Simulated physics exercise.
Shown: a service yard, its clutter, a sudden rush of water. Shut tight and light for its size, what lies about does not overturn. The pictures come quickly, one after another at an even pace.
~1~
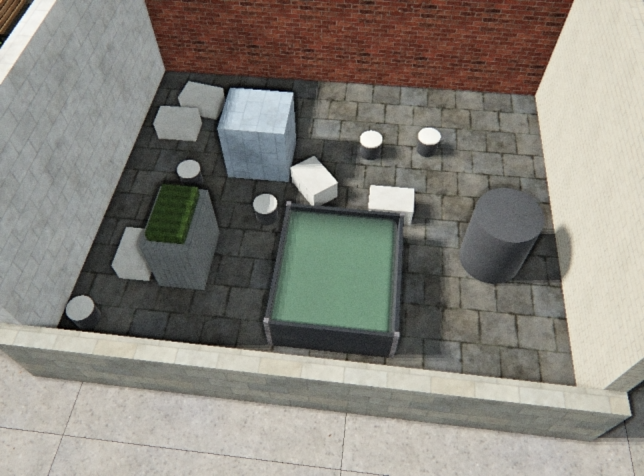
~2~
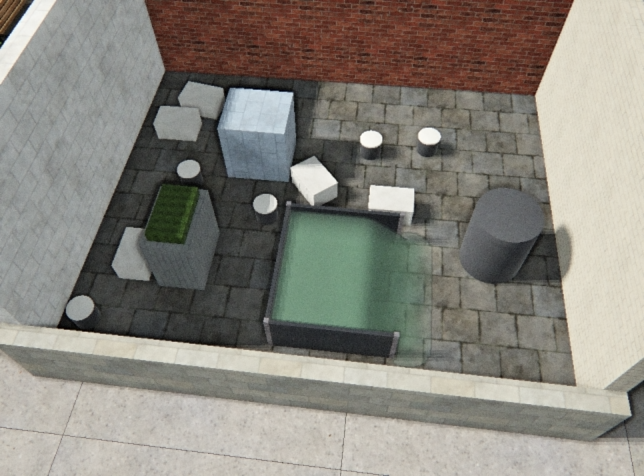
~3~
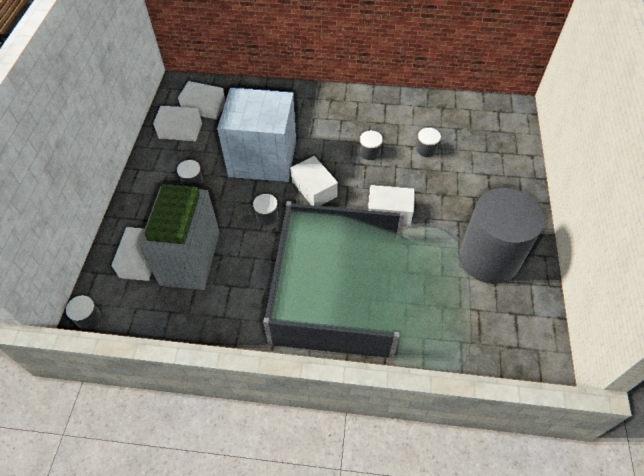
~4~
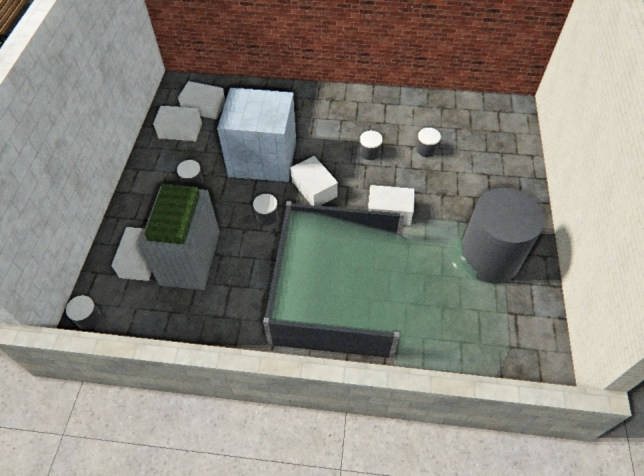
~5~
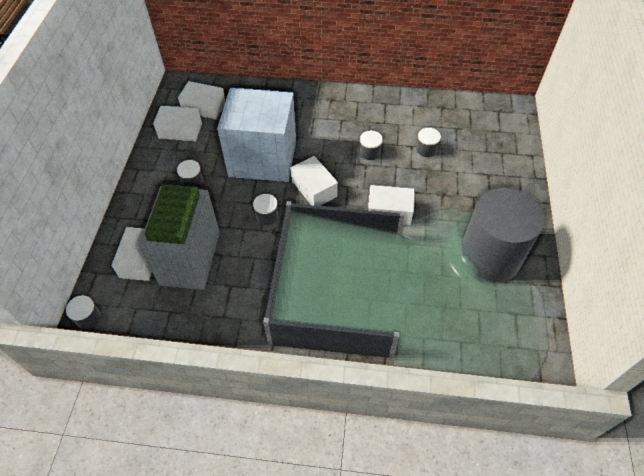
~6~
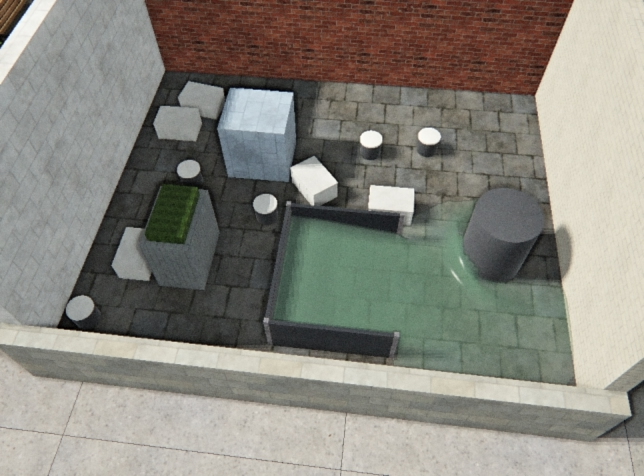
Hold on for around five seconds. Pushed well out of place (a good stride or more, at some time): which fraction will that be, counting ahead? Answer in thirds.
Less than a third.
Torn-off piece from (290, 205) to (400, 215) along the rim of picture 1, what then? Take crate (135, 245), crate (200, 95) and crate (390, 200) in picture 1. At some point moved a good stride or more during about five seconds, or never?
Well, in order they come out as below the mark, below the mark and over the mark.
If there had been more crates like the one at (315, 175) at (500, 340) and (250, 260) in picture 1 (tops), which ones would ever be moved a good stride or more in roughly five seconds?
Going one by one, I'd say gets shoved clear for the first and not displaced that far for the second.
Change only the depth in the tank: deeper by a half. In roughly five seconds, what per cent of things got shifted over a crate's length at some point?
I'd put it near 20 out of a hundred.
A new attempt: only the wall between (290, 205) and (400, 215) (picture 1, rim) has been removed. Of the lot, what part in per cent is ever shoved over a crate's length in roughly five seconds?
Near 50 in a hundred.
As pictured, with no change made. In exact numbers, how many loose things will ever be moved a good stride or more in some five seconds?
My tally gives 1.
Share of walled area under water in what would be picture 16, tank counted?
I'd call it close to 40 per cent.
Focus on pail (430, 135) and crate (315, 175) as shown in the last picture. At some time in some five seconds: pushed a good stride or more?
Beyond that, then not beyond that.
A moment on, 0 of 10 are well off their spots; 0 afloat.
Next, 0 of 10 are well off their spots; 0 afloat.
Later, 1 of 10 are well off their spots; 0 afloat.
In the end, 1 of 10 are well off their spots, and 1 have been at some point; 2 afloat.
